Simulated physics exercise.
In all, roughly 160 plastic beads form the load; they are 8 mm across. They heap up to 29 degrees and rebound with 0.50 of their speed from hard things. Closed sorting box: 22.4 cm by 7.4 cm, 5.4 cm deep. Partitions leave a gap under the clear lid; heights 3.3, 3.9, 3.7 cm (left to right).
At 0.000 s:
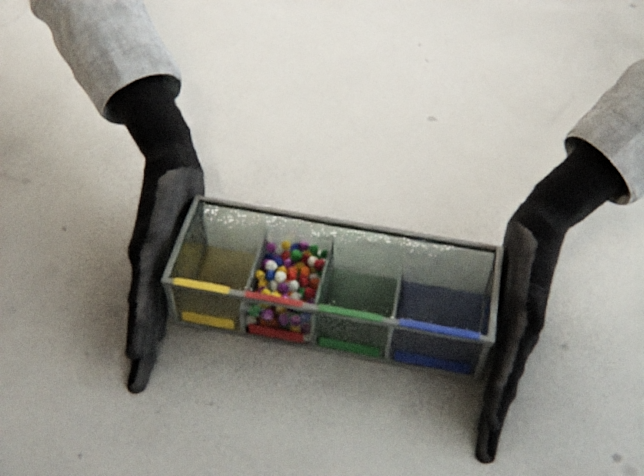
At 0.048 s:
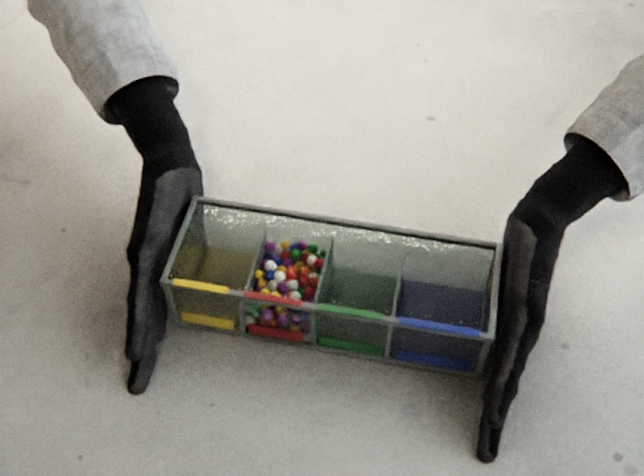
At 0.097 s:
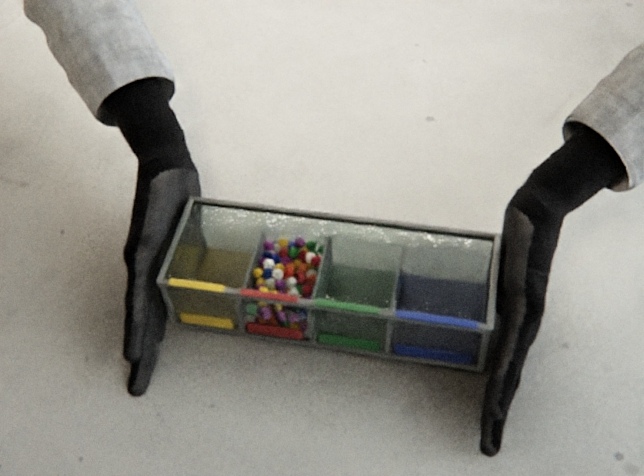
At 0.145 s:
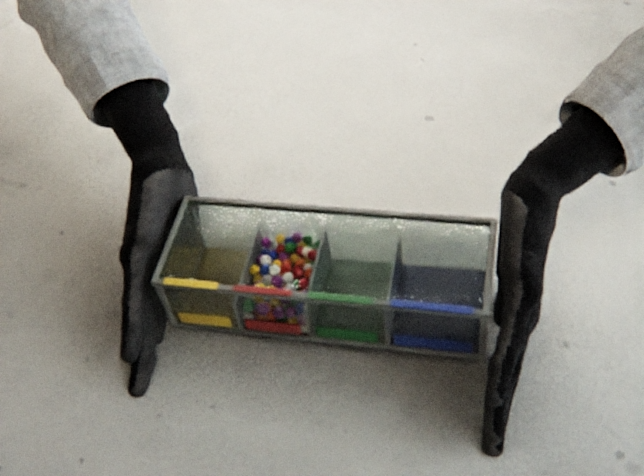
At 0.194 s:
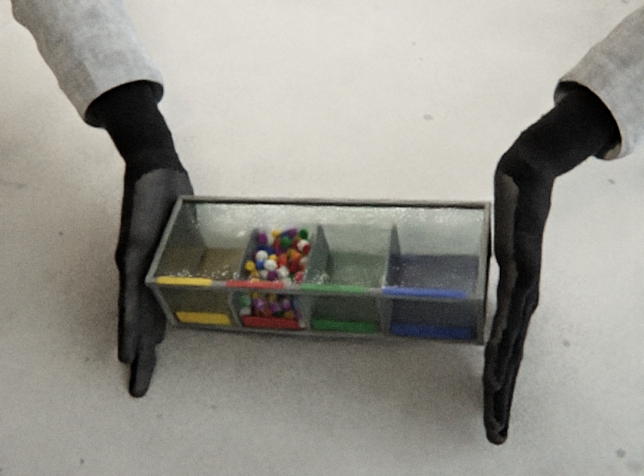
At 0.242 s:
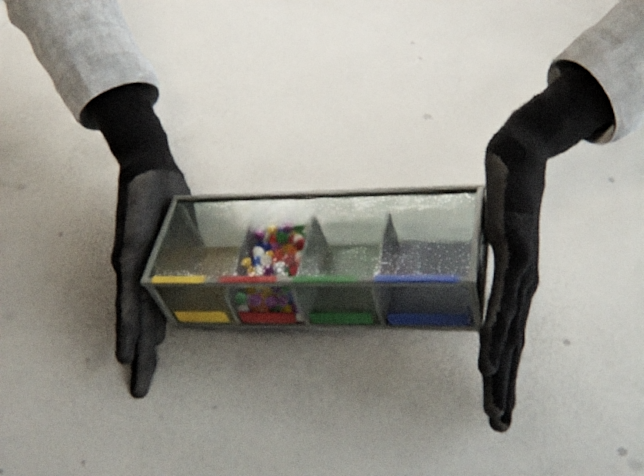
The video shows two black-gloved hands holding a clear-lidded box with yellow, red, green and blue sections, multicolored beads filling the red one; the hands gradually tilt and slightly turn the box, its right side rising, while the beads stay in their section.
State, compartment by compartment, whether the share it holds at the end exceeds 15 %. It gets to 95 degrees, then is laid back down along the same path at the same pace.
My prediction: Red: Clears the bar. Blue: Does not clear the bar. Green: Does not clear the bar. Yellow: Clears the bar.
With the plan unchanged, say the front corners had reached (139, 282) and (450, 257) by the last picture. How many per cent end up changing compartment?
It would come to roughly 70 percent.
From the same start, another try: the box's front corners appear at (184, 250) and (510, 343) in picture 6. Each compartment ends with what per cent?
Final shares, in per cent - red: 65, blue: 30, green: 10, yellow: 0.
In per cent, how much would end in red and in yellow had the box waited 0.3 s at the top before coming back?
In per cent: Red 20, yellow 80.
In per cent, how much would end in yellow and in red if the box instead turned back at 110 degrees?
In per cent, yellow gets 95, red gets 5.
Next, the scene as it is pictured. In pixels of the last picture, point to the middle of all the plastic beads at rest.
Approximately (229, 280) in the last view.
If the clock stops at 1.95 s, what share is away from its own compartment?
Some 70 per cent.
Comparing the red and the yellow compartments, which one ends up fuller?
Go with yellow, that one ends with more.
Then, at 1.27 s, tilt 95 degrees; red 65 %, yellow 35 %.
After 1.95 s, tilt 43 degrees; red 30 %, yellow 70 %.
After 2.67 s, tilt 0 degrees; red 30 %, yellow 70 %.
At rest (3.4 s), red 30 %, blue 0 %, green 0 %, yellow 70 %.
